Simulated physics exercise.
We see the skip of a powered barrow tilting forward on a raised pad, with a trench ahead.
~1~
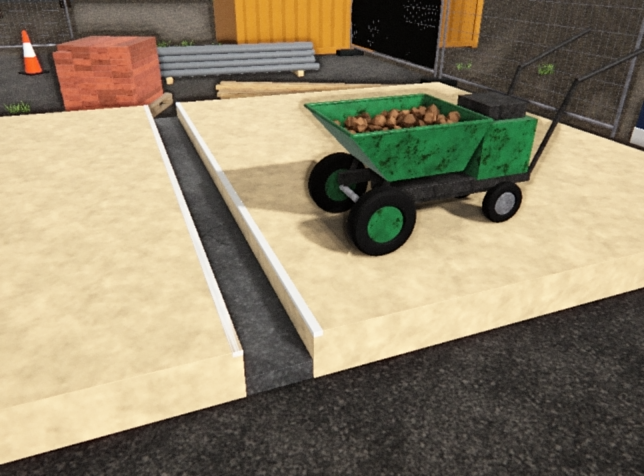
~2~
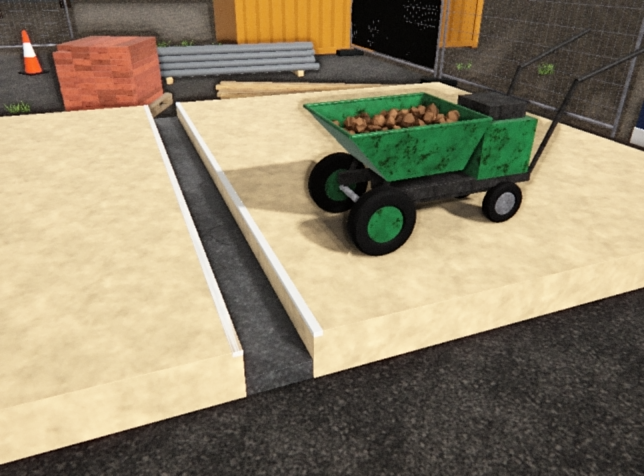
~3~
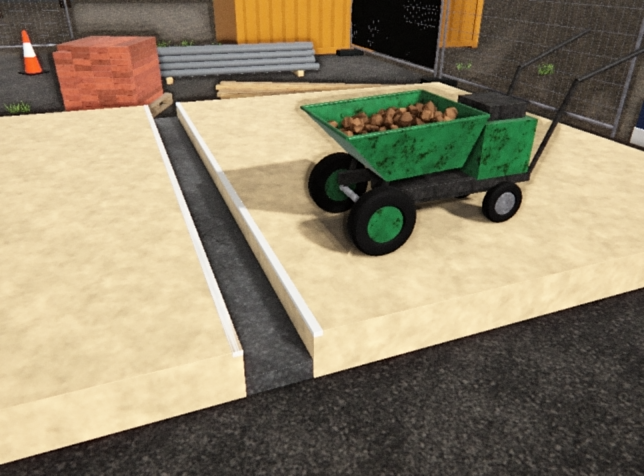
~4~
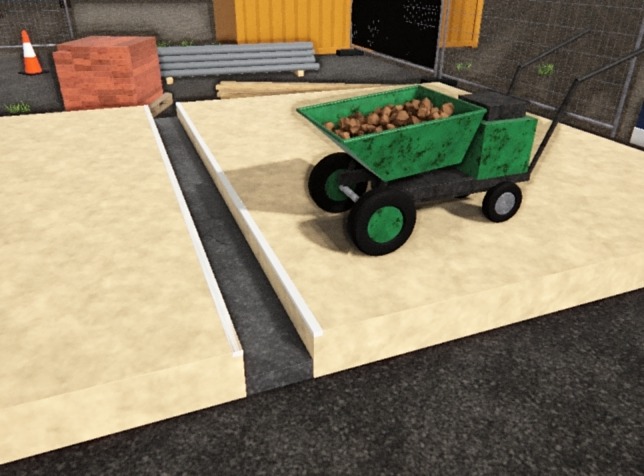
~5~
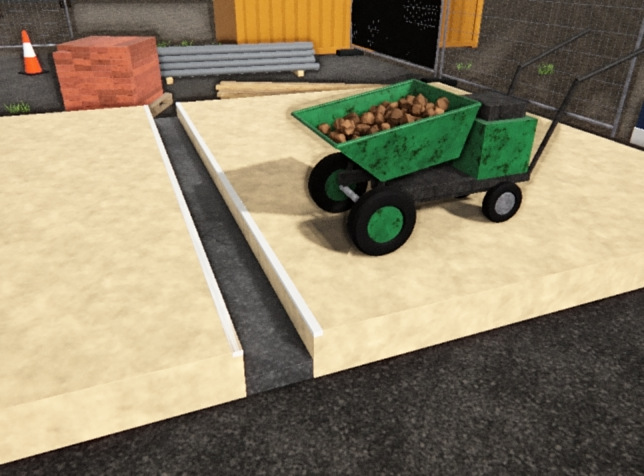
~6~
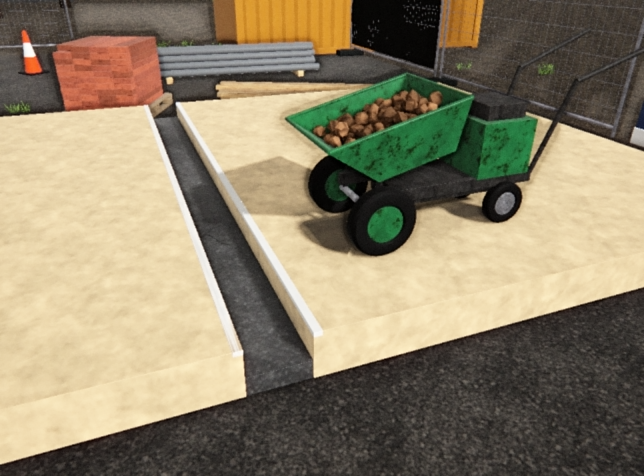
A fenced work yard is seen from slightly above, with two pale raised slabs on dark ground and a narrow, white-edged trench between them. A green powered barrow with black tyres and brown clods in its skip stands on the right slab, while red bricks, an orange cone, grey pipes and a yellow container sit behind. The skip, level at first, tilts slightly forward to the left, its back rising, while the wheels and camera stay still.
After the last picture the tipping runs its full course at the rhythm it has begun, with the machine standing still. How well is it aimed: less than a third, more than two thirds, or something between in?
It catches more than two thirds.
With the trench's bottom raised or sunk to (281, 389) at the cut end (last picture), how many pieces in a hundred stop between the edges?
Roughly 100 in a hundred.
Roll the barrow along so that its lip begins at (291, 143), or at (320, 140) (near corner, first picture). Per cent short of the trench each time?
Near 0 % and 0 %.
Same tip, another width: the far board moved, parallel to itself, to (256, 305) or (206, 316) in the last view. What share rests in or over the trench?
First some 50, then 90 per cent.
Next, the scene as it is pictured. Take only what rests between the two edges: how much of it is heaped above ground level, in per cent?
Roughly 20 in a hundred.
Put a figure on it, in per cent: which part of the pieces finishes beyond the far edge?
Close to 5 per cent.
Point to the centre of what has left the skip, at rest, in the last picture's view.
At about (236, 262).
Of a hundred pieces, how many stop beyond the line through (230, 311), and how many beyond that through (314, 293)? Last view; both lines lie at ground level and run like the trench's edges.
In turn 10 and 100 in a hundred.
Soon after the last picture, skip tipped steeply; all in the skip.
A little later, skip tipped right over; most in the skip; about a quarter in or heaped over the trench; a stray few falling.
Later still, skip tipped right over; a small part in the skip; a stray few short of the trench; most in or heaped over the trench; a small part beyond it.
At rest, skip tipped right over; a stray few in the skip; a stray few short of the trench; most in or heaped over the trench; a small part beyond it.
